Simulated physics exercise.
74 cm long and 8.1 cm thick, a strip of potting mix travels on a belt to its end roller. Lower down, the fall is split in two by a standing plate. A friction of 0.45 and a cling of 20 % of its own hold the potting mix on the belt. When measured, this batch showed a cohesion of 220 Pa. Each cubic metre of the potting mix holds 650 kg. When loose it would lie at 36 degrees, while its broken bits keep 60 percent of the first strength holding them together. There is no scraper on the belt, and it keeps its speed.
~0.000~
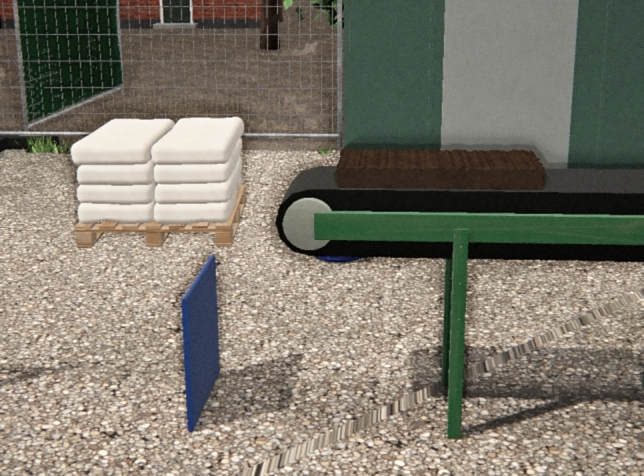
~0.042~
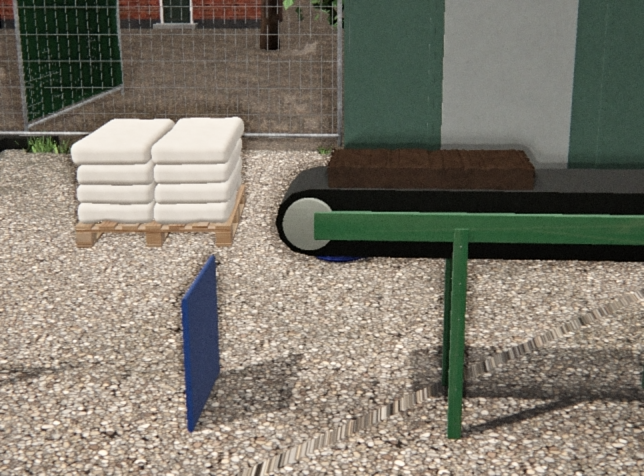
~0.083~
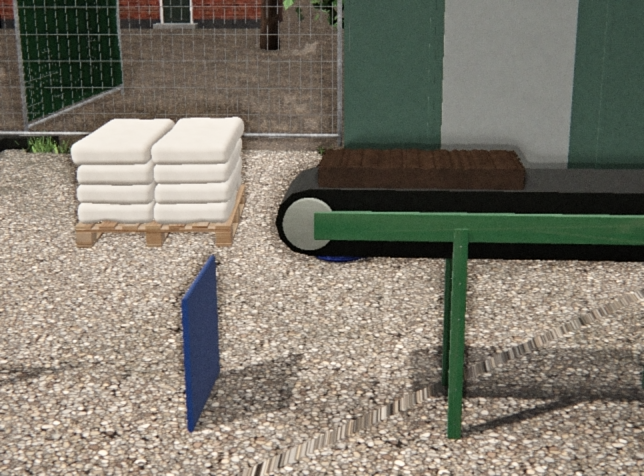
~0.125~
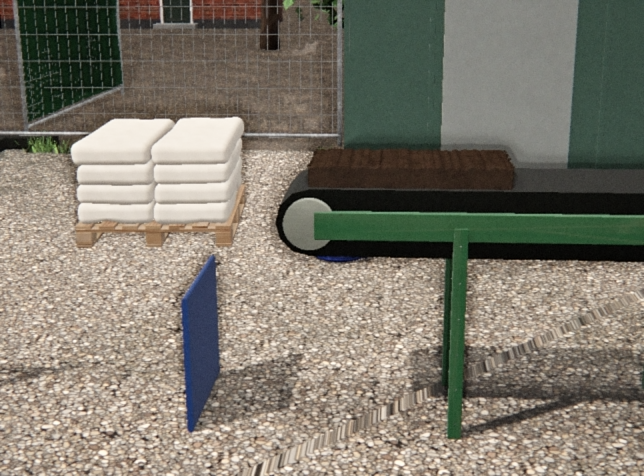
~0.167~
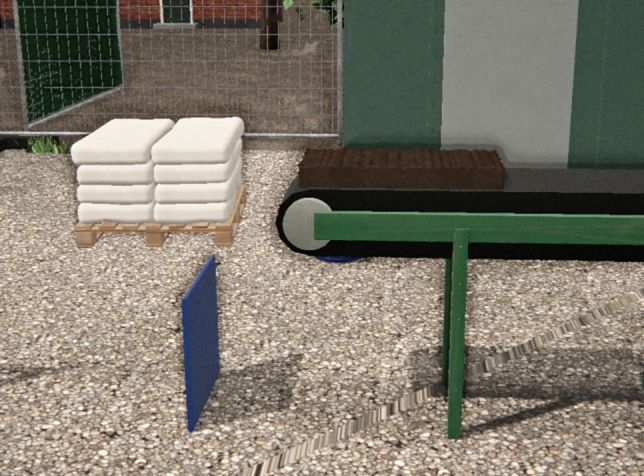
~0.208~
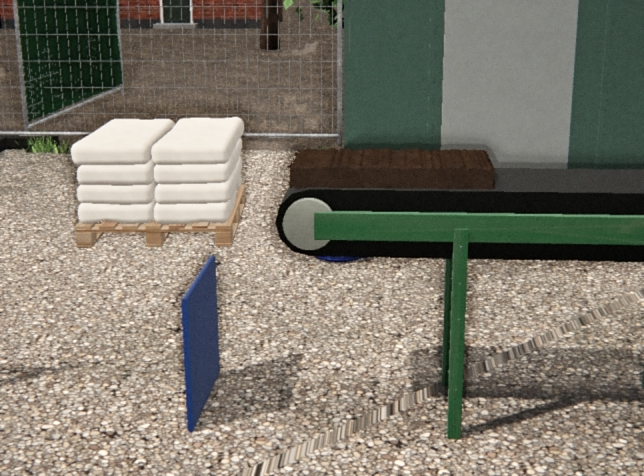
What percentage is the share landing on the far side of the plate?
Roughly 0 per cent.
After 0.48 s, 0 % is beyond the plate's line.
After 0.80 s, 0 % is beyond the plate's line.
After 1.12 s, 0 % is beyond the plate's line.
After 1.44 s, 0 % is beyond the plate's line.
After 2.67 s, 0 % is beyond the plate's line.
